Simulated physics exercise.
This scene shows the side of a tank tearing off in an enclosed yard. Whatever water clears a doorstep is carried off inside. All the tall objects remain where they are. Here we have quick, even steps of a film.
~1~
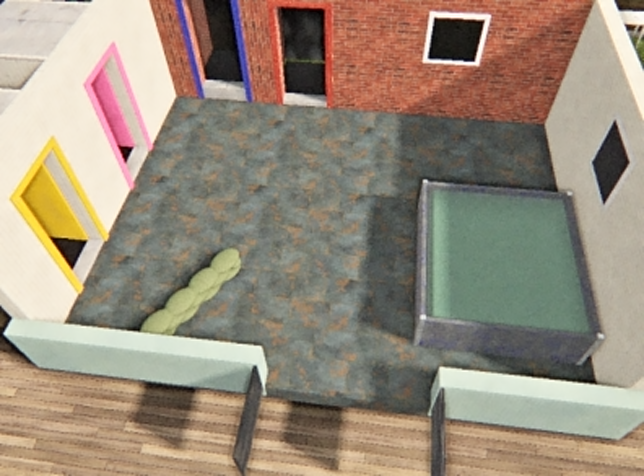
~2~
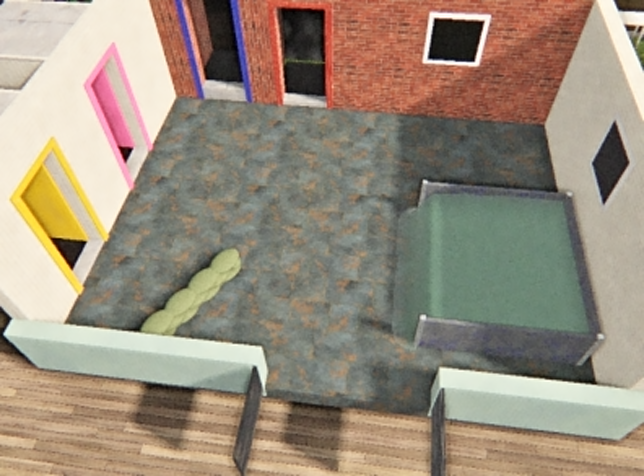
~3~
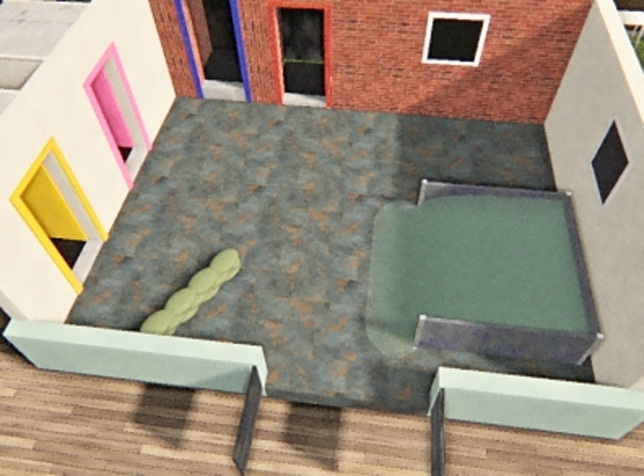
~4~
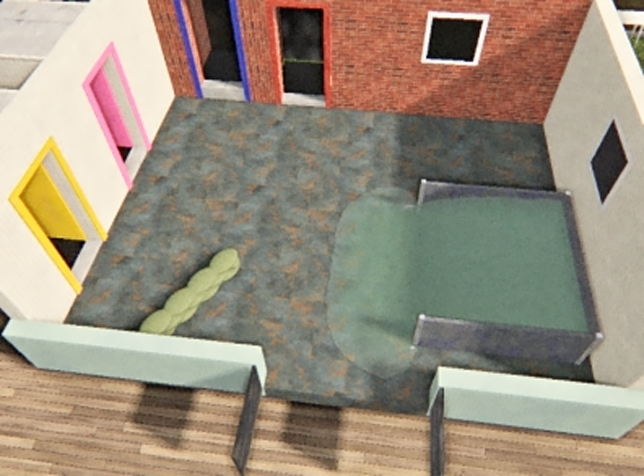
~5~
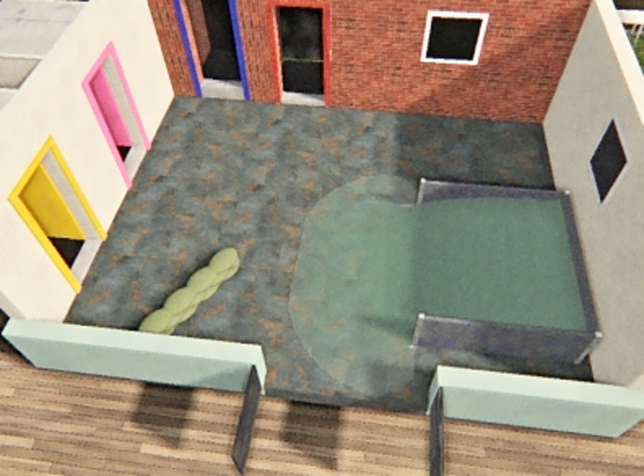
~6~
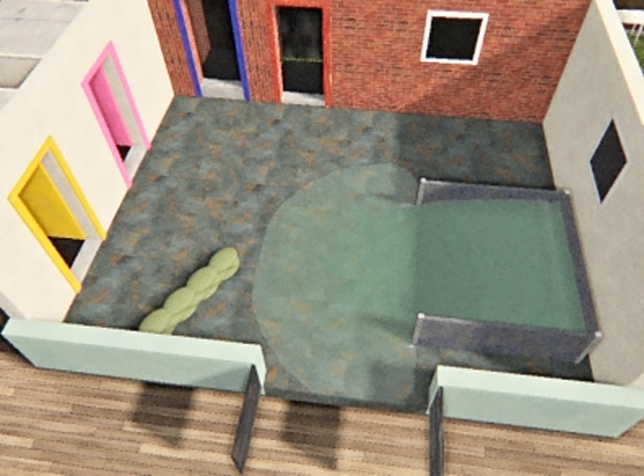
Greenish water pours out of the open left side of a rectangular tank in a walled yard, spreading leftward across the dark mottled floor in a widening rounded sheet, while a pale green twisted object lies still nearby.
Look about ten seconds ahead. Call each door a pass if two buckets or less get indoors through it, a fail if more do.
Yellow door: Fail, blue door: Pass, red door: Pass, pink door: Fail.
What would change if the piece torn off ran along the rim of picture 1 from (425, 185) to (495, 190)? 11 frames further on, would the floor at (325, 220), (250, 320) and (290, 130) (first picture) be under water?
Going in your order, I'd say still bare, then still bare, then drenched.
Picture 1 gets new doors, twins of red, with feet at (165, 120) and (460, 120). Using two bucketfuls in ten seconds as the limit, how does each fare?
Door one beats the threshold, door two misses the threshold.
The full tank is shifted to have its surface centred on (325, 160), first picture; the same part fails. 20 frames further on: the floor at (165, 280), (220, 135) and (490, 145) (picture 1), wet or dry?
In that order: Reached by the flood, reached by the flood, not reached.
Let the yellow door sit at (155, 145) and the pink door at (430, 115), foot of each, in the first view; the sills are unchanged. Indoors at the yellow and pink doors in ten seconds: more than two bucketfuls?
Outcome - yellow door runs over the limit, pink door keeps within bounds.
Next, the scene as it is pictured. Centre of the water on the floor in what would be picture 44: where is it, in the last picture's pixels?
It is near (290, 213).
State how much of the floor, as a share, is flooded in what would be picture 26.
It comes out near 65 percent.
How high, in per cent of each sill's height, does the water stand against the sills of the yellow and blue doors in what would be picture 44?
The first is near 100 per cent, the second near 40 per cent.
A moment on, water covers 45 % of the floor; the yellow door not reached, the blue door not reached, the red door not reached, the pink door not reached.
Next, water covers 60 % of the floor; the yellow door under two buckets in, the blue door not reached, the red door not reached, the pink door under two buckets in.
Then, water covers 65 % of the floor; the yellow door over two buckets in, the blue door wet at the sill, nothing in, the red door wet at the sill, nothing in, the pink door over two buckets in.
Later, water covers 75 % of the floor; the yellow door over two buckets in, the blue door wet at the sill, nothing in, the red door under two buckets in, the pink door far over two buckets in.
In the end, water covers 95 % of the floor; the yellow door over two buckets in, the blue door wet at the sill, nothing in, the red door under two buckets in, the pink door far over two buckets in.
